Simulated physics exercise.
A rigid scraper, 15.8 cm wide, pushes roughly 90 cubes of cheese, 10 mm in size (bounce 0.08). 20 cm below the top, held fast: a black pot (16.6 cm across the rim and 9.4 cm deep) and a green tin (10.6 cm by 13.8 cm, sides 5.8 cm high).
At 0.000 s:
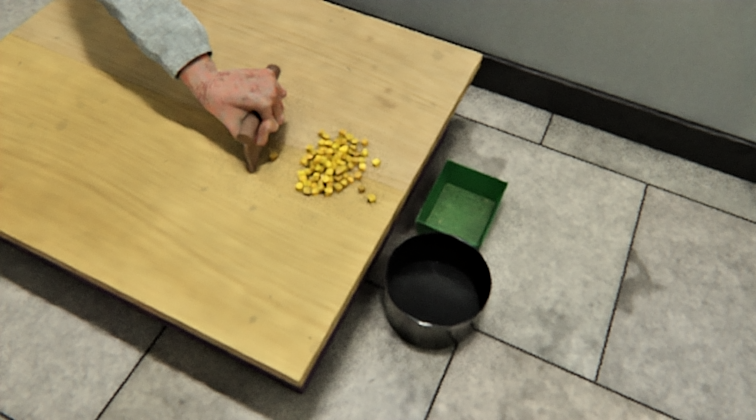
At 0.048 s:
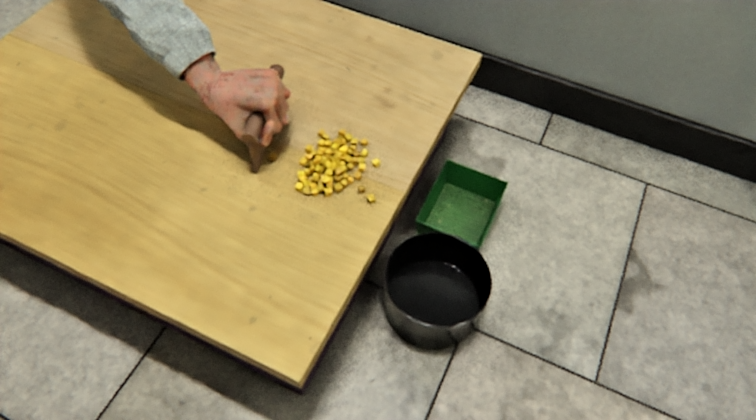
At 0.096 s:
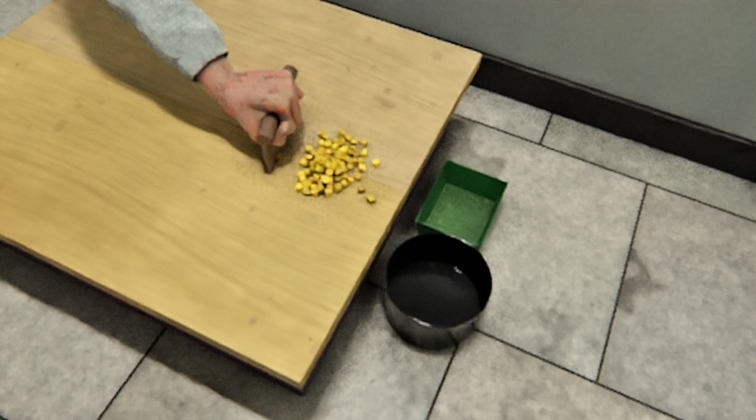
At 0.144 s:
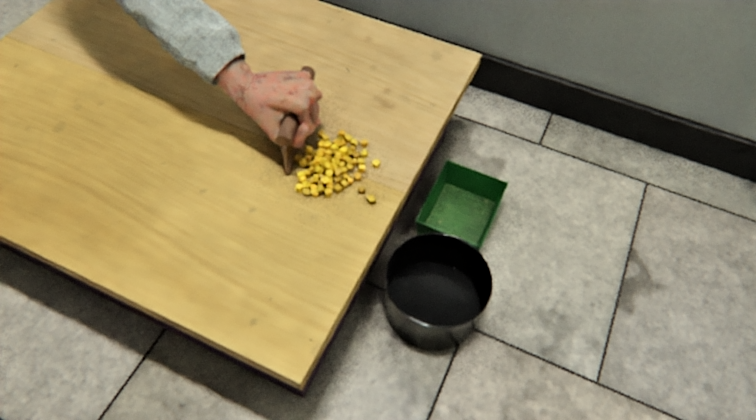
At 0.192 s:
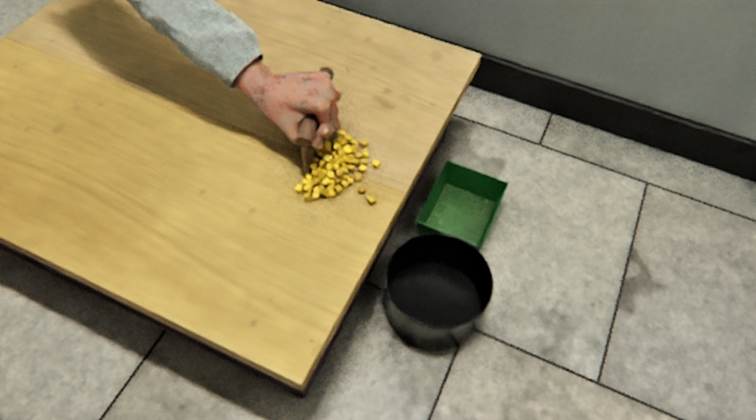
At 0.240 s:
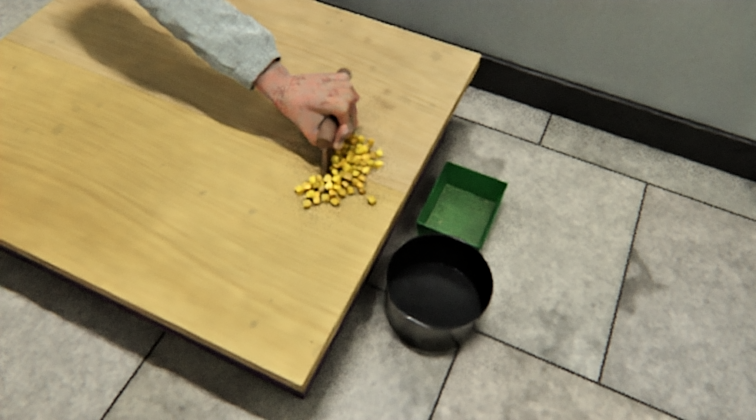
A hand in a pale grey sleeve grips a brown scraper on a light wooden tabletop, seen from above at an angle by a camera that stays still. To its right lies a loose heap of small yellow cubes, with a green tin and a round black pot beyond the table's edge on grey floor tiles. The hand slides the scraper rightward into the heap, nudging the cubes slightly right.
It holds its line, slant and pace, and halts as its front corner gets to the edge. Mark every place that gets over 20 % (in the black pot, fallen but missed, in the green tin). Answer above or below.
In the black pot: Below; fallen but missed: Below; in the green tin: Above.
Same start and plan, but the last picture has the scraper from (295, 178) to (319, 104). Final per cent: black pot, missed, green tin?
Black pot 40, missed 10, green tin 5.
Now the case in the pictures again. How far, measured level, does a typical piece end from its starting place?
About 16 cm.
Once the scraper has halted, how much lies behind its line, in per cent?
About 45 per cent.
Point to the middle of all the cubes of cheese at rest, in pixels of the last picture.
At about (421, 240).
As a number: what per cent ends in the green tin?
Some 45 per cent.
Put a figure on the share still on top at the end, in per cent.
About 50 per cent.
Then, at 0.40 s, scraper 21 cm from its start, spill 17 cm wide; still on top 100 %.
After 0.57 s, scraper 25 cm from its start, spill 20 cm wide; green tin 10 %, off the edge, not caught 35 %, still on top 55 %.
After 0.71 s, scraper 25 cm from its start, spill 22 cm wide; green tin 40 %, off the edge, not caught 10 %, still on top 50 %.
In the end, at 1.7 s, black pot 0 %, green tin 45 %, fallen but missed 5 %, still on top 50 %.
